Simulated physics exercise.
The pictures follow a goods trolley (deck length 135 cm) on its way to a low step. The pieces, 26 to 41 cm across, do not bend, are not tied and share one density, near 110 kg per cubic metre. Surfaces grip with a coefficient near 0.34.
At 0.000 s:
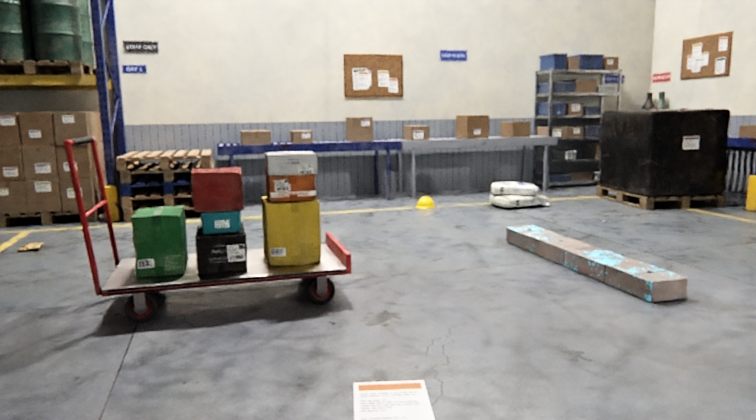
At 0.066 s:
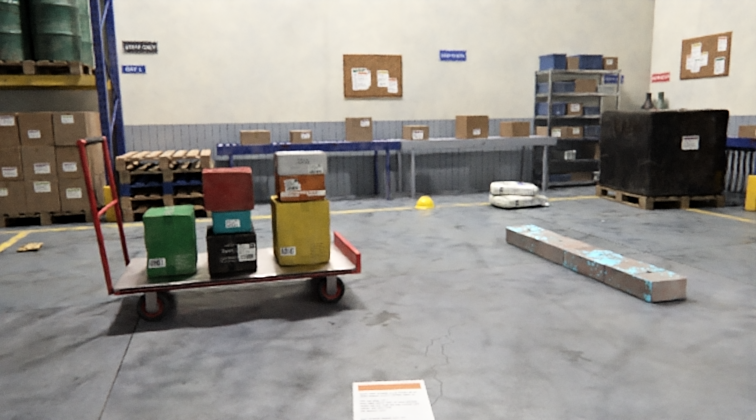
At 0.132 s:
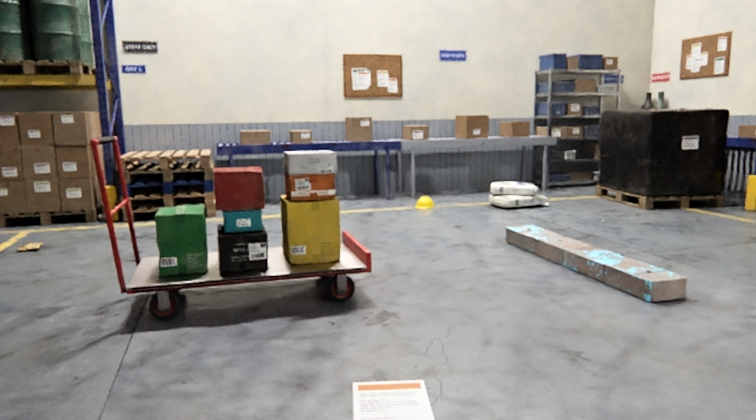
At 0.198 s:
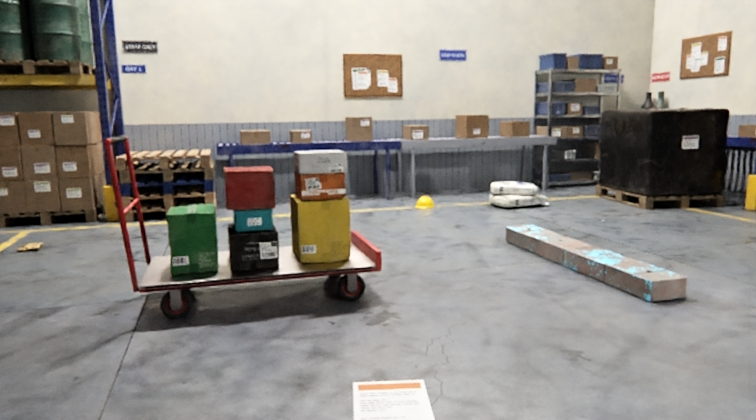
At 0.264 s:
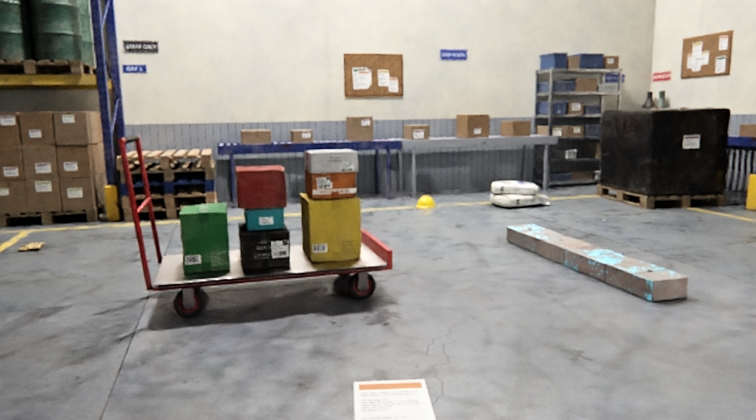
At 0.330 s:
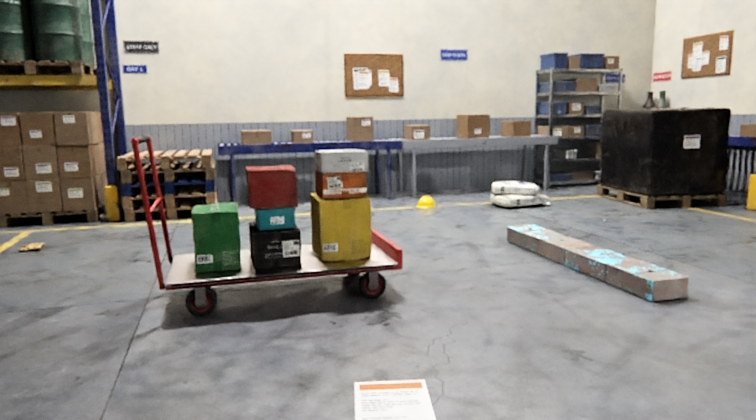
A red trolley carrying stacked coloured boxes rolls a short way right across the grey floor.
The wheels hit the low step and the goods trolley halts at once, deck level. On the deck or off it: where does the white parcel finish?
At this pace the white parcel stays on.
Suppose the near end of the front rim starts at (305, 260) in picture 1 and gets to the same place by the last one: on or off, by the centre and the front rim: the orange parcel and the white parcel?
Then orange off, white off.
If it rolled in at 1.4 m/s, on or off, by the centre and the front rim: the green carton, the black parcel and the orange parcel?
In that case green on, black on, orange off.
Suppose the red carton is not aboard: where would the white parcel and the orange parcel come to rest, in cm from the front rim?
Then white 10 behind, orange 10 behind.
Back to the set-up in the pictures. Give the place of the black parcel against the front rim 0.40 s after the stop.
Some 65 cm behind it.
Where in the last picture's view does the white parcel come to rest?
At about (567, 152).
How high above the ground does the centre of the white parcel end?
About 85 cm.
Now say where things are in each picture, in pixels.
In the first frame, white parcel (290, 163), red carton (218, 189), rim corner (349, 268); 179 cm still to roll.
In the second frame, white parcel (300, 163), red carton (228, 189), rim corner (359, 267); 172 cm still to roll.
In the third frame, white parcel (310, 162), red carton (239, 188), rim corner (369, 266); 166 cm still to roll.
In the fourth frame, white parcel (320, 162), red carton (249, 188), rim corner (379, 265); 160 cm still to roll.
In the fifth frame, white parcel (331, 161), red carton (261, 187), rim corner (390, 264); 153 cm still to roll.
In the sixth frame, white parcel (341, 161), red carton (271, 187), rim corner (400, 263); 147 cm still to roll. Speed about 1.0 m/s.
The wheels strike at 1.85 s.
After 2.25 s the white parcel is 10 cm behind the rim, tilted 0°, near (567, 152) in the last picture's view.
After 2.65 s the white parcel is 10 cm behind the rim, tilted 0°, near (567, 152) in the last picture's view.
At rest, 2.8 s, nothing is past the rim; behind it, yellow carton, black parcel, white parcel, orange parcel, red carton, teal tote and green carton.
